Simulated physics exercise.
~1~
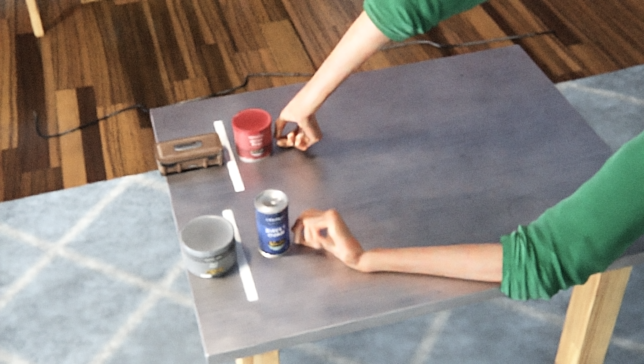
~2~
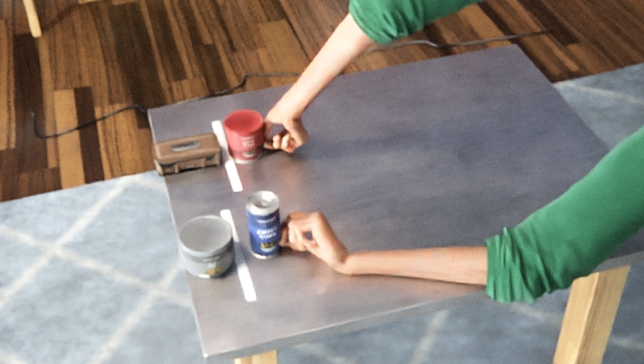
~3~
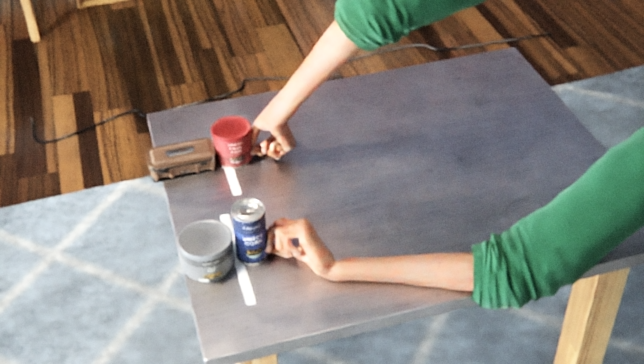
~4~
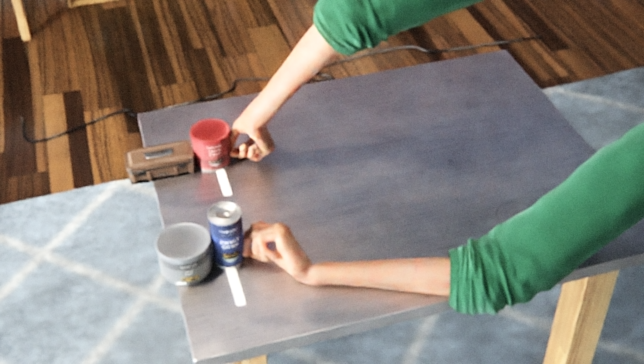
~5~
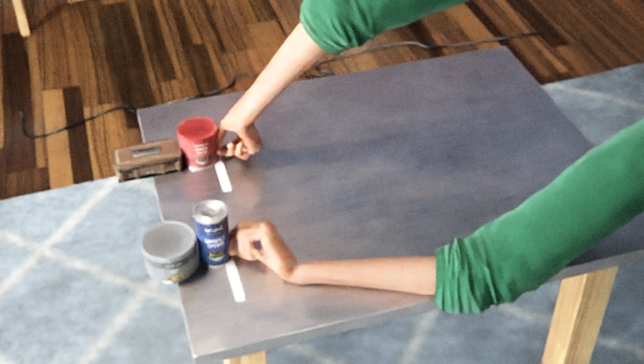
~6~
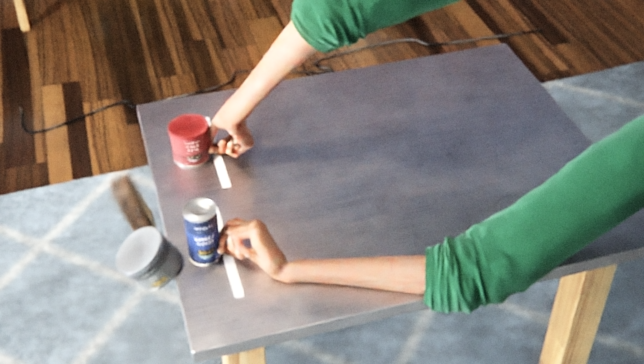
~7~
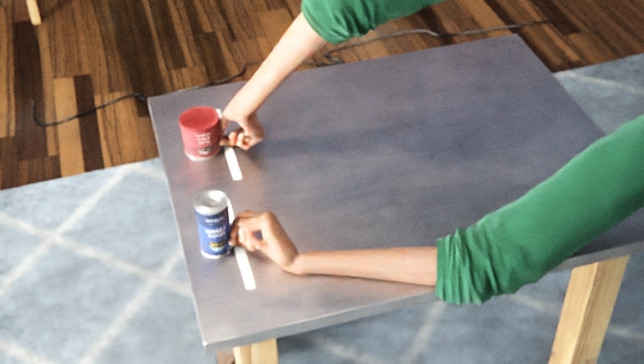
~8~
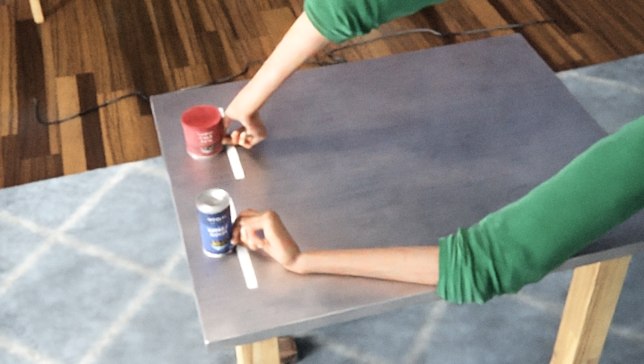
A red pot and a blue tin, nudged left by two hands in green sleeves, push a brown case and a grey tub toward the table's end until both tip off the edge, while the pot and tin stay upright on the tabletop beside the fingertips.
